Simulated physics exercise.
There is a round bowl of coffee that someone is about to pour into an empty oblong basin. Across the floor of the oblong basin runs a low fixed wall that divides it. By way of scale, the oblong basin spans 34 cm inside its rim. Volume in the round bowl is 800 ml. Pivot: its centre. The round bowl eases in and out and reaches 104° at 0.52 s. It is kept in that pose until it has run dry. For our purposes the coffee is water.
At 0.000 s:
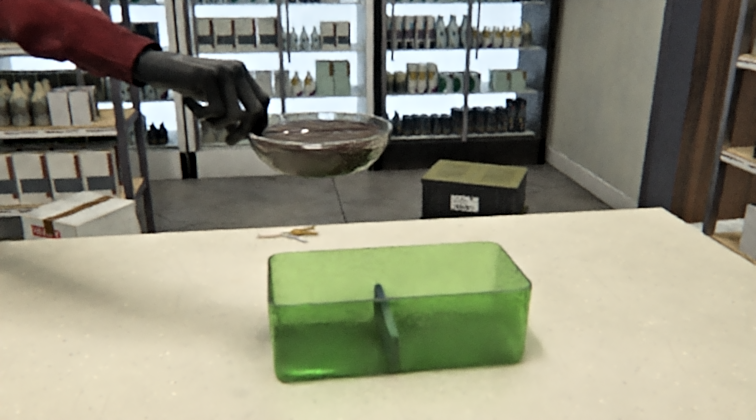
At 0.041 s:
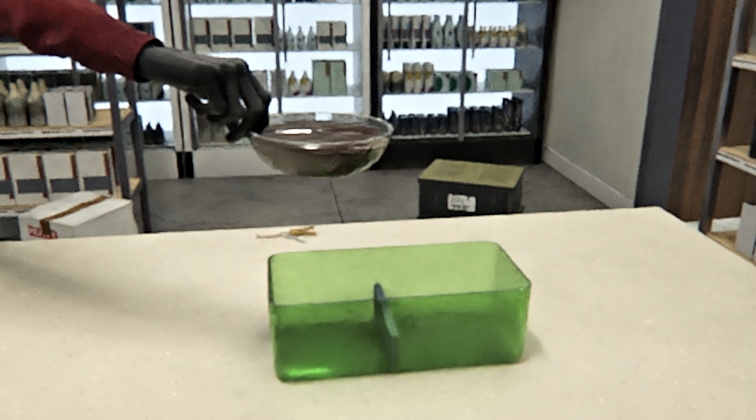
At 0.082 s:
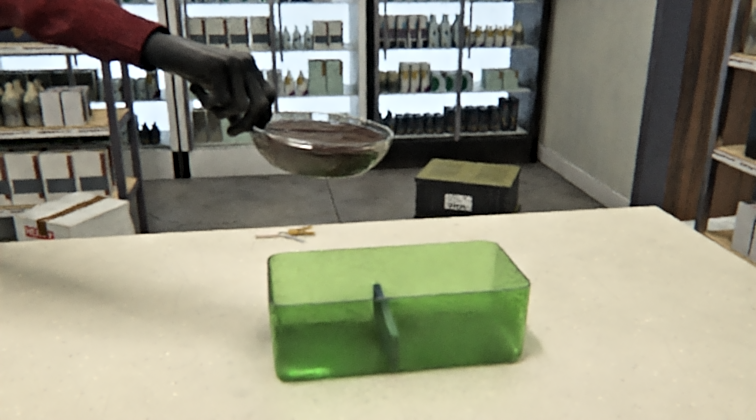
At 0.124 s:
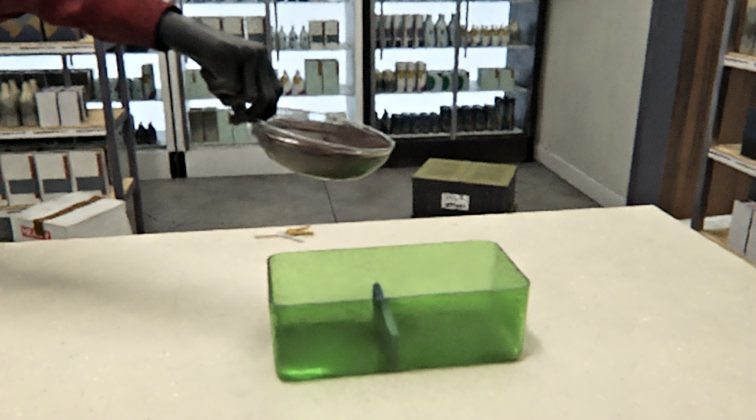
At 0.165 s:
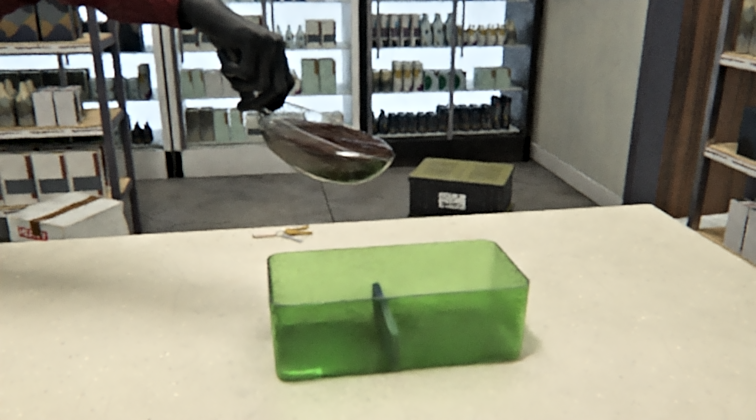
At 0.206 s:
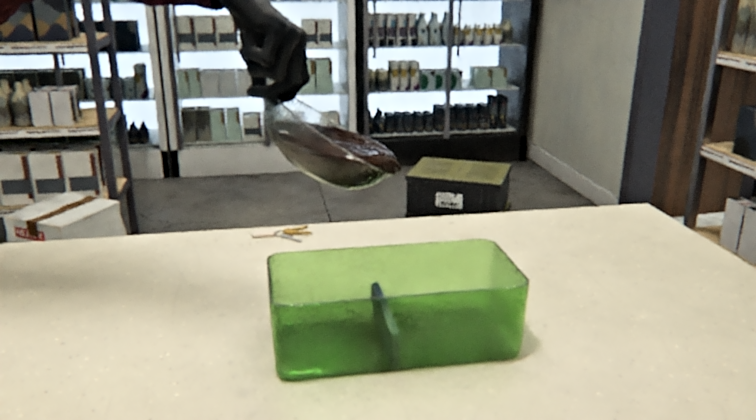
Glass bowl of dark liquid tilting steadily rightward in a dark-gloved hand above a divided green rectangular basin on a pale counter.
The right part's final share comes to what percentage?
It comes to roughly 78 %.
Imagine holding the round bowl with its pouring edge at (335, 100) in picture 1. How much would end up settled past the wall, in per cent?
40 %.
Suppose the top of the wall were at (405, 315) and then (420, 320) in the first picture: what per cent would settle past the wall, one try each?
I'd say 65 percent on the first go, 45 percent on the next.
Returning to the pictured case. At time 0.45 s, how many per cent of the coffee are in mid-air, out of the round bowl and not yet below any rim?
Close to 42 in a hundred.
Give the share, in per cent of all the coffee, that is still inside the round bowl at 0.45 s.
Near 1 in a hundred.
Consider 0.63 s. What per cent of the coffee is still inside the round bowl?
About 0 % is still there.
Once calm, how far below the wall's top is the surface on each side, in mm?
The left side gives some 48 mm, the right side some 30 mm.
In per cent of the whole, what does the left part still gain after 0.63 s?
Close to 8% of the whole.
By 0.45 s the tilt is 99° and 1 per cent is still to pour, 0 is left of the wall and 56 right of it.
By 0.63 s the tilt is 104° and 0 per cent is still to pour, 9 is left of the wall and 70 right of it.
By 0.82 s the tilt is 104° and 0 per cent is still to pour, 14 is left of the wall and 77 right of it.
By 1.02 s the tilt is 104° and 0 per cent is still to pour, 17 is left of the wall and 78 right of it.
At rest 18 per cent lies left of the wall, 78 right of it and 5 outside.
